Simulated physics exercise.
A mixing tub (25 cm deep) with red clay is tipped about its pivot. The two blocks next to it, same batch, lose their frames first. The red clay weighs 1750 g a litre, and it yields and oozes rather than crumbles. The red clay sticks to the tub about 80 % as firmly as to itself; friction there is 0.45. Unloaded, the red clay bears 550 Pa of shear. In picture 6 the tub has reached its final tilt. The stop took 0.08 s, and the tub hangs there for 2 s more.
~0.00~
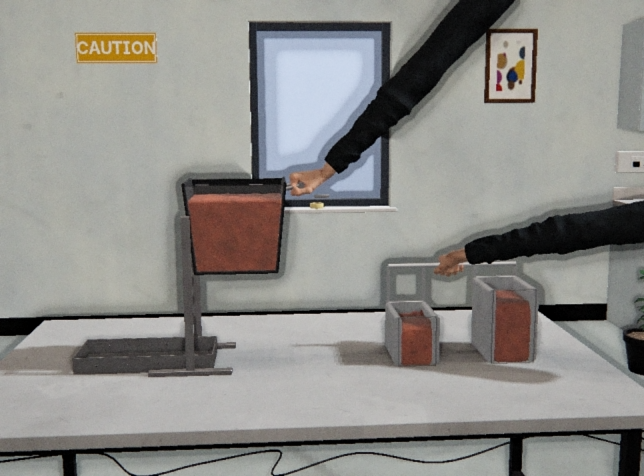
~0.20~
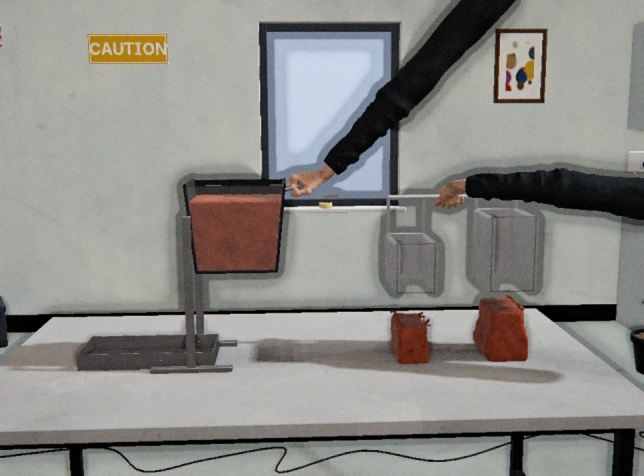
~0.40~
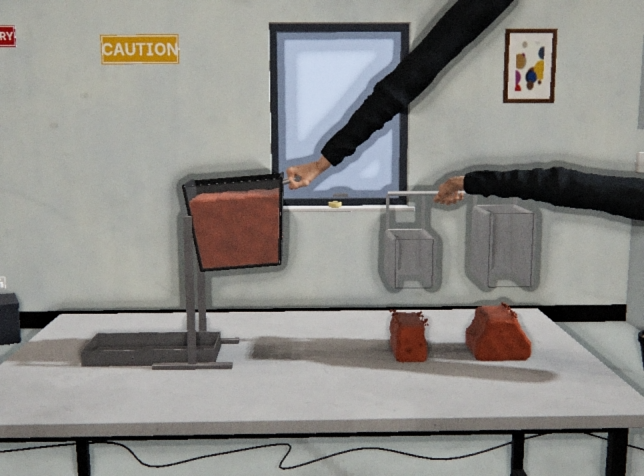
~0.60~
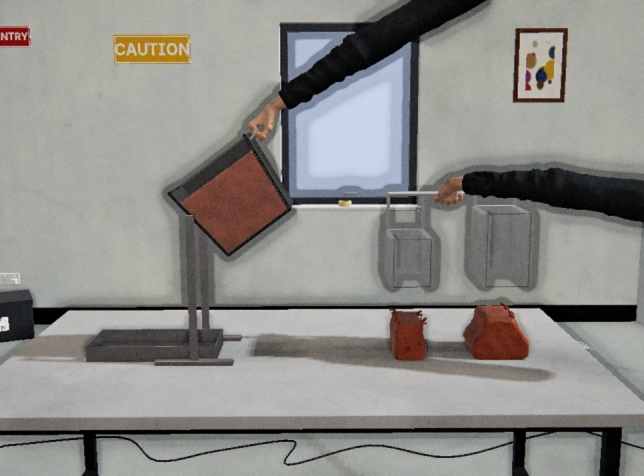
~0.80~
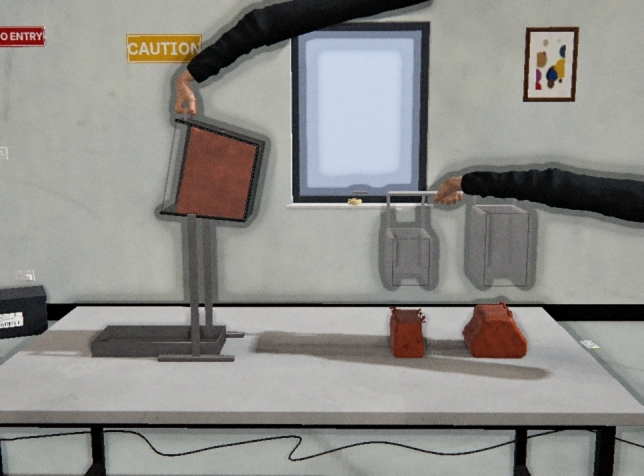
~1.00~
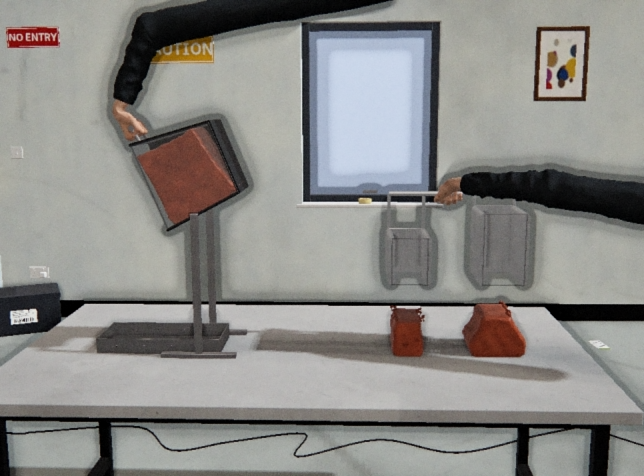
A hand raised two gray molds off two red clay blocks, and the larger right one sagged; then another hand swung a tub of red clay up and over leftward, the clay staying inside.
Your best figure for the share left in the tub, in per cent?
About 0 %.
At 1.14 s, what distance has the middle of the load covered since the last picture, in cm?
Roughly 13 cm.
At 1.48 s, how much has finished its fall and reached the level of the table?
Near 75 %.
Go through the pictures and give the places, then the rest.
Handle-side rim at (283, 184), tilt 0 degrees; top of the red clay at (279, 200); blocks stand 12 cm, 19 cm (left to right), in the first picture.
Handle-side rim at (282, 185), tilt 0 degrees; top of the red clay at (278, 201); blocks stand 12 cm, 17 cm (left to right), in the second picture.
Handle-side rim at (279, 178), tilt 4 degrees; top of the red clay at (273, 195); blocks stand 12 cm, 14 cm (left to right), in the third picture.
Handle-side rim at (243, 137), tilt 37 degrees; top of the red clay at (249, 154); blocks stand 12 cm, 14 cm (left to right), in the fourth picture.
Handle-side rim at (176, 122), tilt 78 degrees; top of the red clay at (193, 130); blocks stand 12 cm, 14 cm (left to right), in the fifth picture.
Handle-side rim at (131, 147), tilt 112 degrees; top of the red clay at (194, 131); blocks stand 12 cm, 14 cm (left to right), in the sixth picture.
After 1.14 s, the tub is at 112 degrees and holds 53 %.
After 1.31 s, the tub is at 112 degrees and holds 20 %.
After 1.48 s, the tub is at 112 degrees and holds 9 %.
After 1.65 s, the tub is at 112 degrees and holds 0 %.
After 3.00 s, at the end, the tub is at 112 degrees and holds 0 %.
